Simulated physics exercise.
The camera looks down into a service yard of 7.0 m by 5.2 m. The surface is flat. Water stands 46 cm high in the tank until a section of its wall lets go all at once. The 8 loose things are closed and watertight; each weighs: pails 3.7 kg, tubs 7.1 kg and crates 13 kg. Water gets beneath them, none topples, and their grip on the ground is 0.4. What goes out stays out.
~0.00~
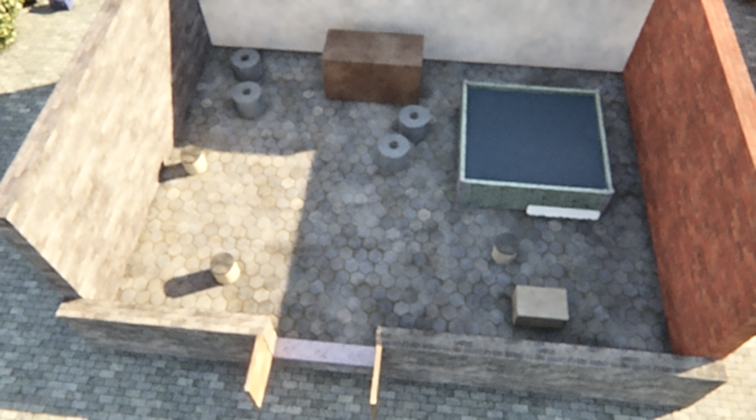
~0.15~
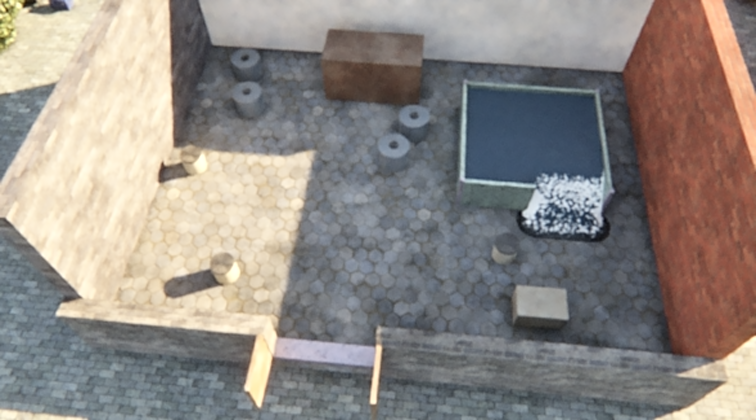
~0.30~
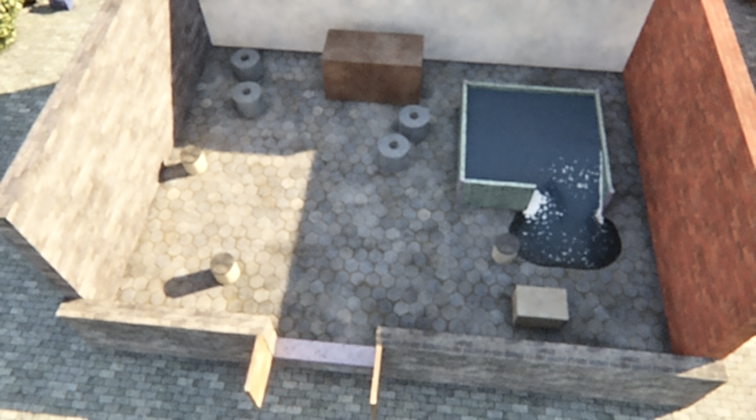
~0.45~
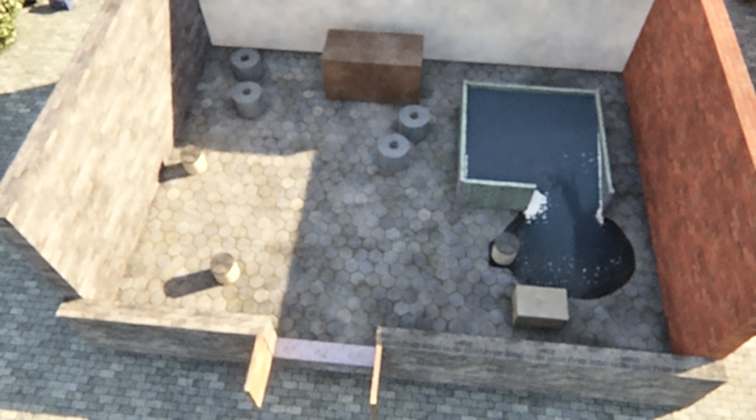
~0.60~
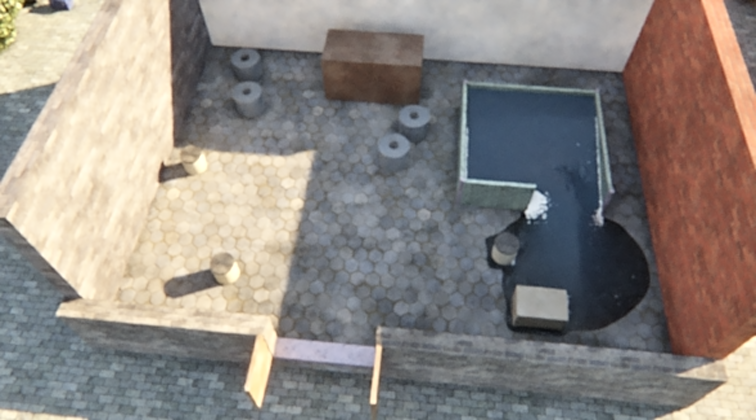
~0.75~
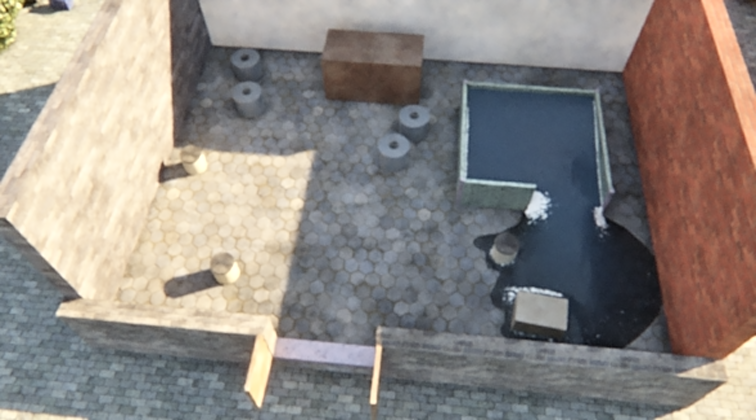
In a walled, paved yard, water burst through the front of a raised tank on the right and spread across the paving, surrounding a small pail and then a pale crate, which shifted slightly.
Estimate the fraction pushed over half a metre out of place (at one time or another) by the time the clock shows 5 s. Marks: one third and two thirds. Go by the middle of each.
That comes to under a third.
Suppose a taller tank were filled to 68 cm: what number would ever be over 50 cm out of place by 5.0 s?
Then 4.
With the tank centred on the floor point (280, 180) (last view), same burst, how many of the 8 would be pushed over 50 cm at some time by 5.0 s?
Then 1.
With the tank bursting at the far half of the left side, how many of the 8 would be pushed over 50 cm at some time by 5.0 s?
Then 4.
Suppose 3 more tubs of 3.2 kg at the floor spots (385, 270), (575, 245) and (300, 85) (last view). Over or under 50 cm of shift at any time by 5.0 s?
In turn: Over, past it, under.
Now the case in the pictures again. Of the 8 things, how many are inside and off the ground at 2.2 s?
I count 1.
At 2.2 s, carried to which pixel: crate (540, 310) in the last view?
Near (474, 324).
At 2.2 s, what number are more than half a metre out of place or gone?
By then 1.
After 1.1 s 0 of 8 are over 50 cm from their spots; 0 afloat.
After 2.2 s 1 of 8 are over 50 cm from their spots; 1 afloat.
After 3.5 s 1 of 8 are over 50 cm from their spots; 0 afloat.
After 5.0 s 2 of 8 are over 50 cm from their spots, and 2 have been at some point; 0 afloat.
